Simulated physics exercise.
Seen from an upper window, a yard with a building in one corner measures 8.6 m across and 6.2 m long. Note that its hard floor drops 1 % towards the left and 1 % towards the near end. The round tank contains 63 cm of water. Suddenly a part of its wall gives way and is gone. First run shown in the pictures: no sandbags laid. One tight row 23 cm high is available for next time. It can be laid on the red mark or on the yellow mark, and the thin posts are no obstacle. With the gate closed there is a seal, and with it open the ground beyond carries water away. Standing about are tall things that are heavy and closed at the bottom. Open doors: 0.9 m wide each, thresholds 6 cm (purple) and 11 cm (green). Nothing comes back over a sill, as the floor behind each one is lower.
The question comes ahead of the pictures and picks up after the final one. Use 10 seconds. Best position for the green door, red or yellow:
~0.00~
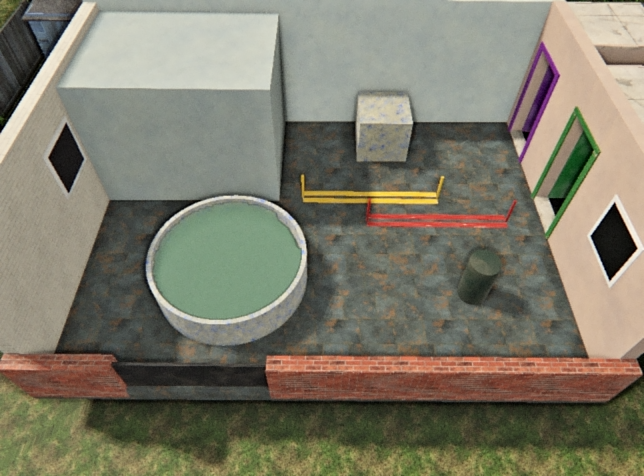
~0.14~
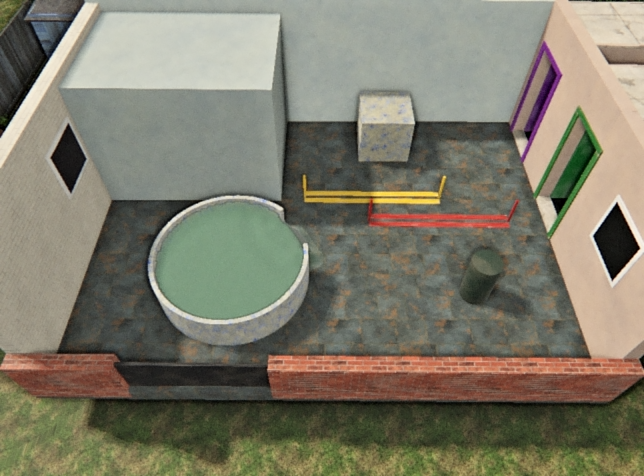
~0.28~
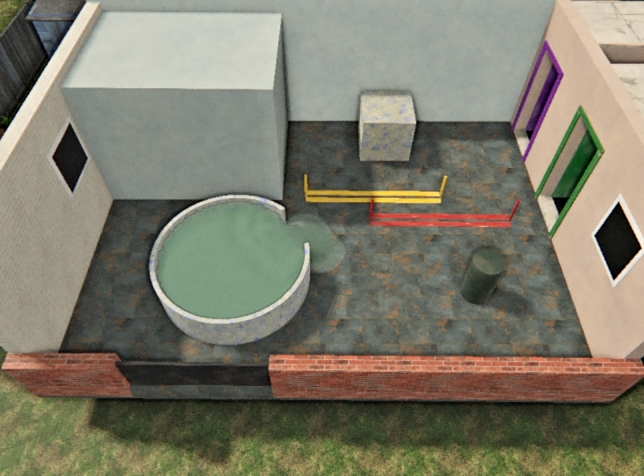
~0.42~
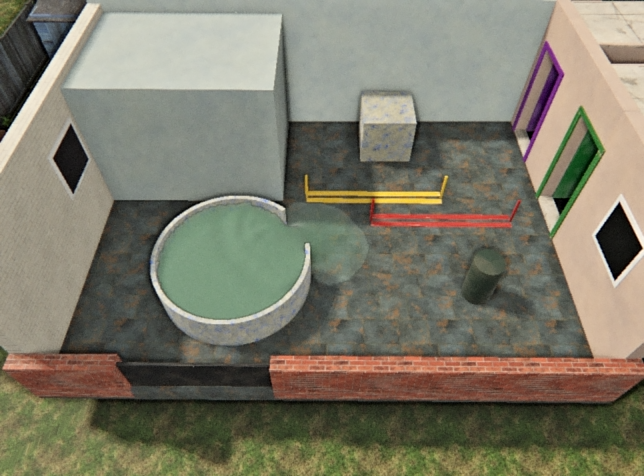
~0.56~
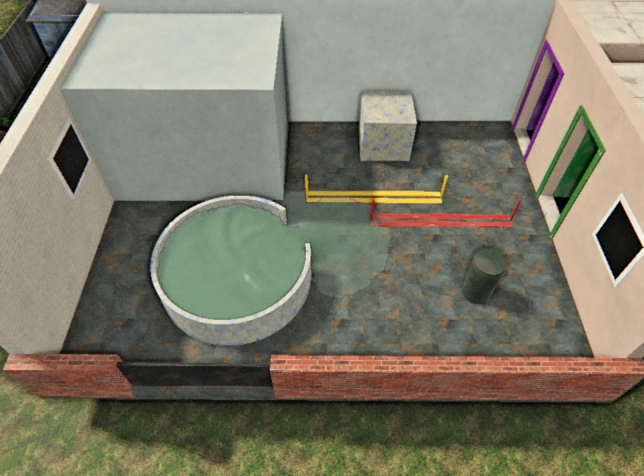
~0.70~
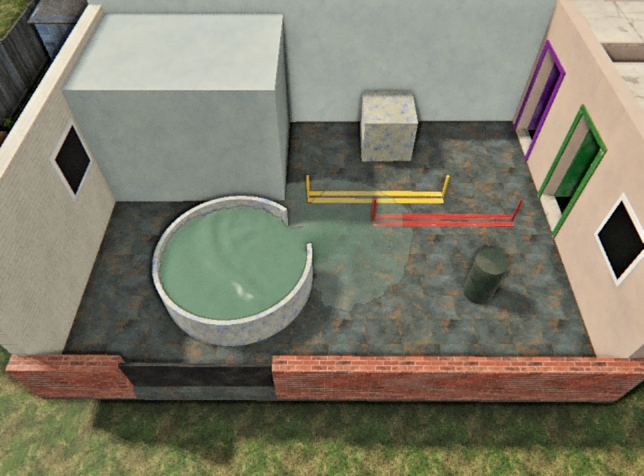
Red mark.
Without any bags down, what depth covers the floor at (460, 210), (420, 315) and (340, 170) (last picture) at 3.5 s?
3, 1 and 2 cm.
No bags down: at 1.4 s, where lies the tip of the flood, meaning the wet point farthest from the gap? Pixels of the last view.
Look near (477, 177) in the last picture.
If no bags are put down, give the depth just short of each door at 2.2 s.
In centimetres, purple: 1; green: 10.
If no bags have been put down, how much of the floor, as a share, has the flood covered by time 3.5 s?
Wet share: Near 60 %.
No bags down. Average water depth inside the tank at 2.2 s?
It's around 43 cm deep on average.
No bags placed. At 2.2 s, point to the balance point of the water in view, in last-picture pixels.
I'd put it at around pixel (294, 252).
After 1.4 s water covers 30 % of the floor and is deepest (30 cm) near (311, 254) in the run without bags; in at the green door, 0 L with no bags, 0 L with the row on red, 0 L on yellow.
After 2.2 s water covers 50 % of the floor and is deepest (26 cm) near (311, 254) in the run without bags; in at the green door, 0 L with no bags, 0 L with the row on red, 14 L on yellow.
After 3.5 s water covers 60 % of the floor and is deepest (21 cm) near (311, 254) in the run without bags; in at the green door, 11 L with no bags, 4 L with the row on red, 102 L on yellow.
After 6.0 s water covers 70 % of the floor and is deepest (16 cm) near (461, 183) in the run without bags; in at the green door, 19 L with no bags, 8 L with the row on red, 145 L on yellow.
After 10.0 s water covers 85 % of the floor and is deepest (14 cm) near (587, 377) in the run without bags; in at the green door, 19 L with no bags, 8 L with the row on red, 150 L on yellow.
